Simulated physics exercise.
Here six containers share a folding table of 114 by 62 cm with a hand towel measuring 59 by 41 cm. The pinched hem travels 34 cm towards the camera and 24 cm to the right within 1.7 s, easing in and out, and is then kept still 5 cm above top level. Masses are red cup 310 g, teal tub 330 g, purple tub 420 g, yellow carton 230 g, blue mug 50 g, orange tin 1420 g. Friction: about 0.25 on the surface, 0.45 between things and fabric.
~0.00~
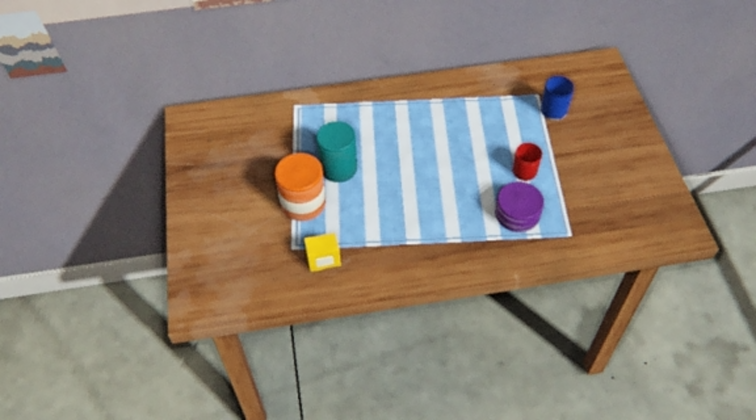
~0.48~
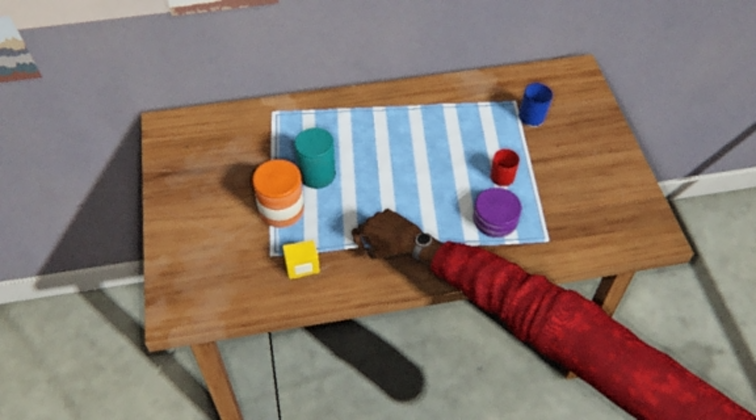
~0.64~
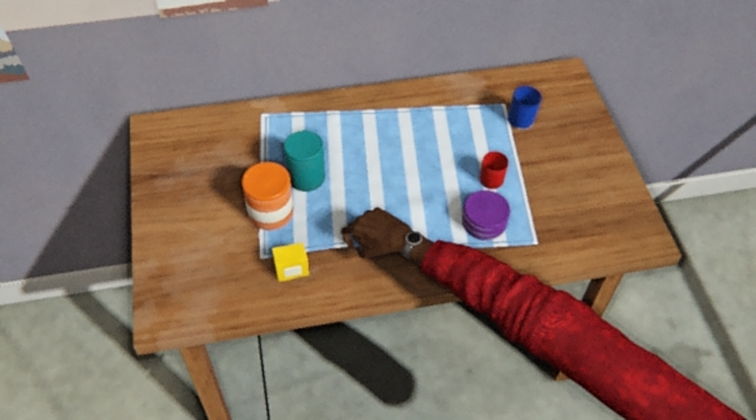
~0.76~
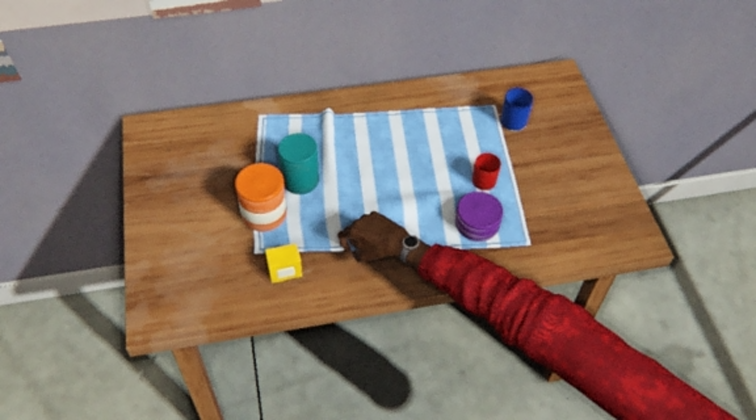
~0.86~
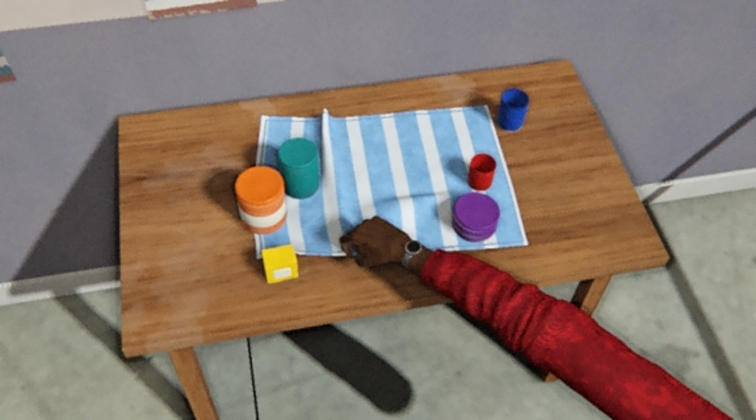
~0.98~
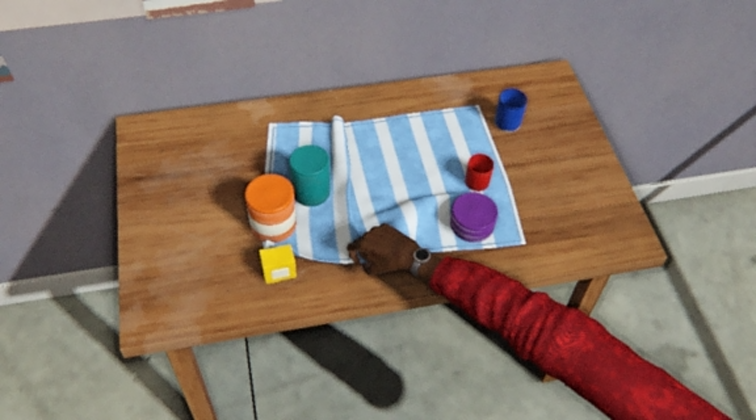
A red-sleeved arm pinching a striped towel's near edge and pulling it slightly, wrinkling the cloth and shifting the teal and orange containers.
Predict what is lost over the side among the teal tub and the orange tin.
In order: The teal tub goes over the edge; the orange tin falls off.
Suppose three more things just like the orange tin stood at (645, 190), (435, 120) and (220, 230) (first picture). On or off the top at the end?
In turn: Remains, stays up, remains.
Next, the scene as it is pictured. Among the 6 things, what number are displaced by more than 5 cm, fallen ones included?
4 of them.
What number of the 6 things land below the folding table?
That makes 2.
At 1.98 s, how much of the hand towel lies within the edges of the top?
Some 70 per cent of it.
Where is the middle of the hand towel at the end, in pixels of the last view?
Near (421, 314).
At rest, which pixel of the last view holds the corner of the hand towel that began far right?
At about (382, 177).
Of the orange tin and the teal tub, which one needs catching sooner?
The orange one.
At 1.3 s, 100 % of the hand towel is still over the top; teal tub 18 cm off its start, orange tin 15 cm off its start, yellow carton 2 cm off its start.
At 1.6 s, 90 % of the hand towel is still over the top; teal tub 29 cm off its start, orange tin 28 cm off its start, red cup 6 cm off its start.
At 2.0 s, 70 % of the hand towel is still over the top; orange tin over the edge, teal tub 42 cm off its start at (413, 282), red cup 12 cm off its start at (481, 206).
At 2.3 s, 50 % of the hand towel is still over the top; teal tub over the edge, orange tin over the edge, red cup 15 cm off its start.
At 3.9 s, 50 % of the hand towel is still over the top; teal tub over the edge, orange tin over the edge, red cup 15 cm off its start at (483, 219), purple tub 13 cm off its start at (520, 249).
